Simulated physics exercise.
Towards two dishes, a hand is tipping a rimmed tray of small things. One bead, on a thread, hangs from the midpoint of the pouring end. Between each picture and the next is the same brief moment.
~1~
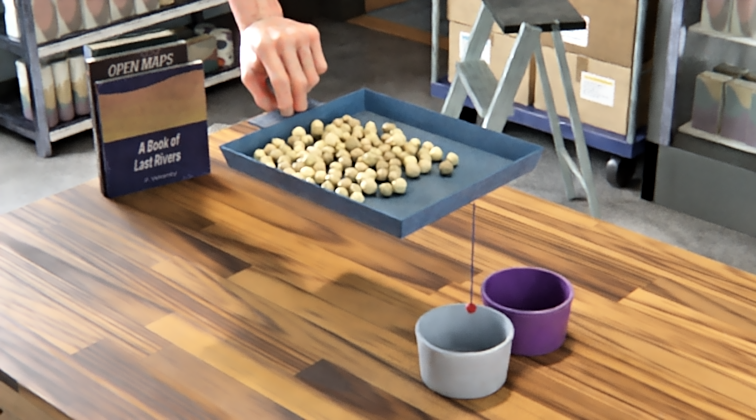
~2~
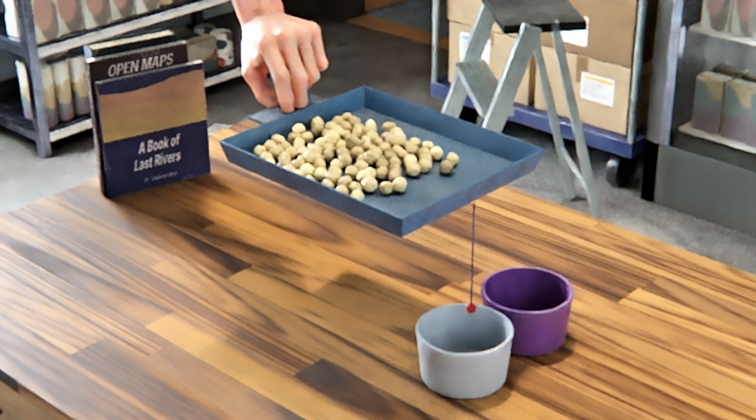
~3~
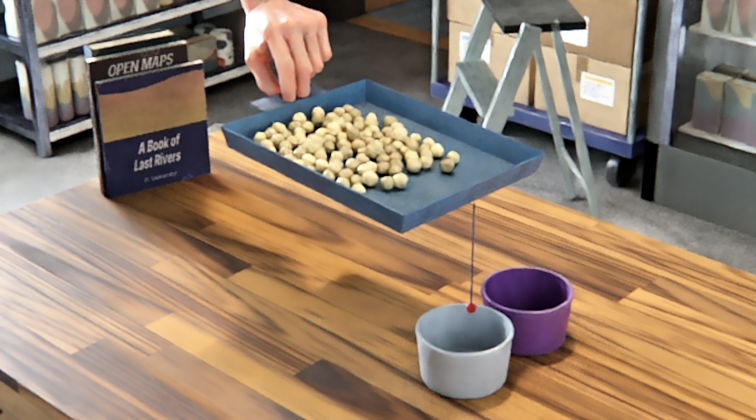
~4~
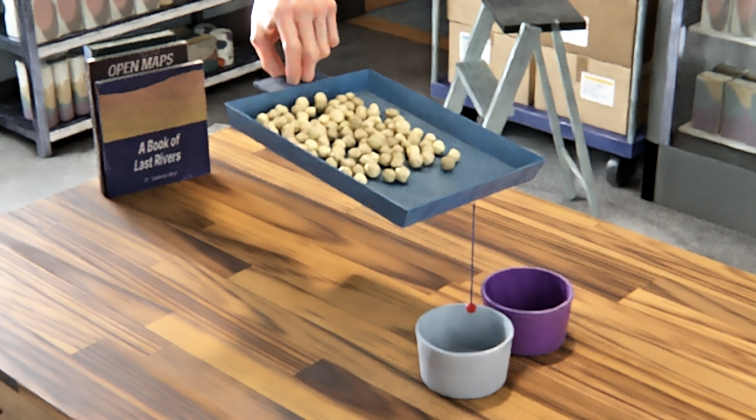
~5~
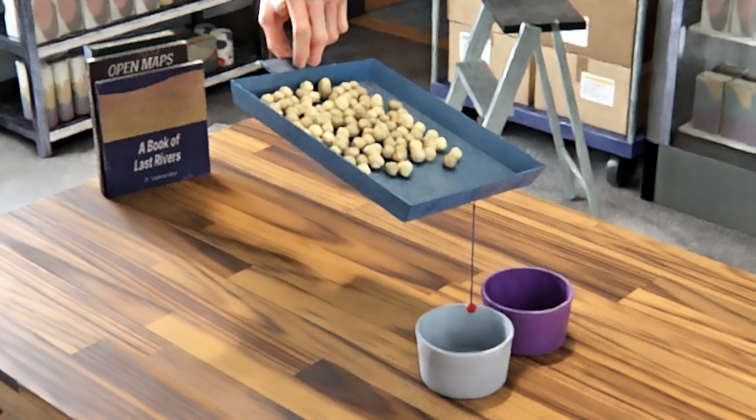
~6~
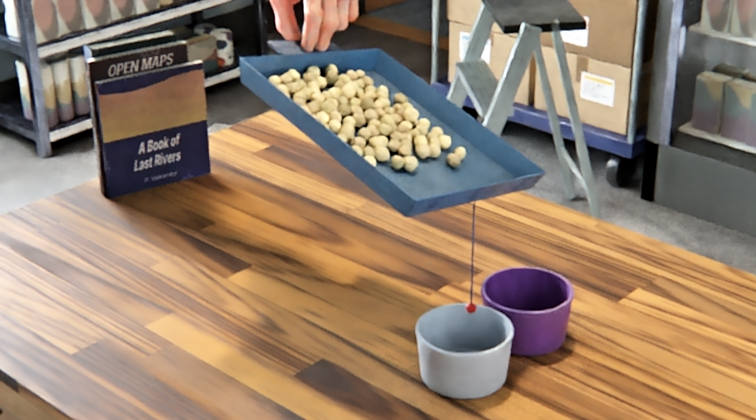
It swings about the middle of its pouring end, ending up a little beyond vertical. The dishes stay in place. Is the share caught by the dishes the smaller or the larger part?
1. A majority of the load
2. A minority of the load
(1) A majority of the load.
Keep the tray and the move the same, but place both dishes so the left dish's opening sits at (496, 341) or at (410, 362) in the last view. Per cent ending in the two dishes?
40 and 0 %.
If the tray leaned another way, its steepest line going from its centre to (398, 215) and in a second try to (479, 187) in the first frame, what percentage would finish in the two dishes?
For the first aim it is 0 in a hundred, for the second 30 in a hundred.
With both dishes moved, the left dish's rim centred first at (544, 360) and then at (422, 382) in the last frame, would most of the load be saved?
Result, first place: Not as much as half; second place: Not as much as half.
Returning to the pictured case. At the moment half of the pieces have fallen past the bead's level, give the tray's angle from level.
Roughly 115 degrees of tilt.
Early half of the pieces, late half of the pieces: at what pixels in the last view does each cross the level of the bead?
(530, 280) first, (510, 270) later.
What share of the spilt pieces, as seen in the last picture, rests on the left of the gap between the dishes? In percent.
Left share: Close to 20 %.
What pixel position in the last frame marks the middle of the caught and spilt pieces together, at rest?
Near pixel (527, 316).
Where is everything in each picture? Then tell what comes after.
In the first frame, corners of the pouring end near (401, 215) and (535, 148), level; middle of the load near (343, 157), macadamia nuts; left dish near (501, 364); right dish near (563, 323); bead on its thread near (471, 308).
In the second frame, corners of the pouring end near (402, 214) and (536, 149), level; middle of the load near (343, 154).
In the third frame, corners of the pouring end near (403, 211) and (537, 152), tipped barely, lowest at the right corner; middle of the load near (359, 147).
In the fourth frame, corners of the pouring end near (407, 205) and (538, 158), tipped a little, lowest at the right corner; middle of the load near (346, 135).
In the fifth frame, corners of the pouring end near (411, 200) and (539, 164), tipped clearly, lowest at the right corner; middle of the load near (350, 124).
In the sixth frame, corners of the pouring end near (415, 195) and (538, 169), tipped clearly, lowest at the right corner; middle of the load near (356, 113); left dish near (501, 364); right dish near (563, 323).
Shortly afterwards, tray tipped steeply; all but a few on the tray; a little in the air.
Next, tray tipped past a quarter turn; near two thirds on the tray; near a quarter in the right dish; a little outside both; a little in the air.
Some moments later, tray tipped past a quarter turn; only a few in the left dish; the bulk in the right dish; near a quarter outside both.
In the end, tray tipped past a quarter turn; only a few in the left dish; the bulk in the right dish; near a quarter outside both.
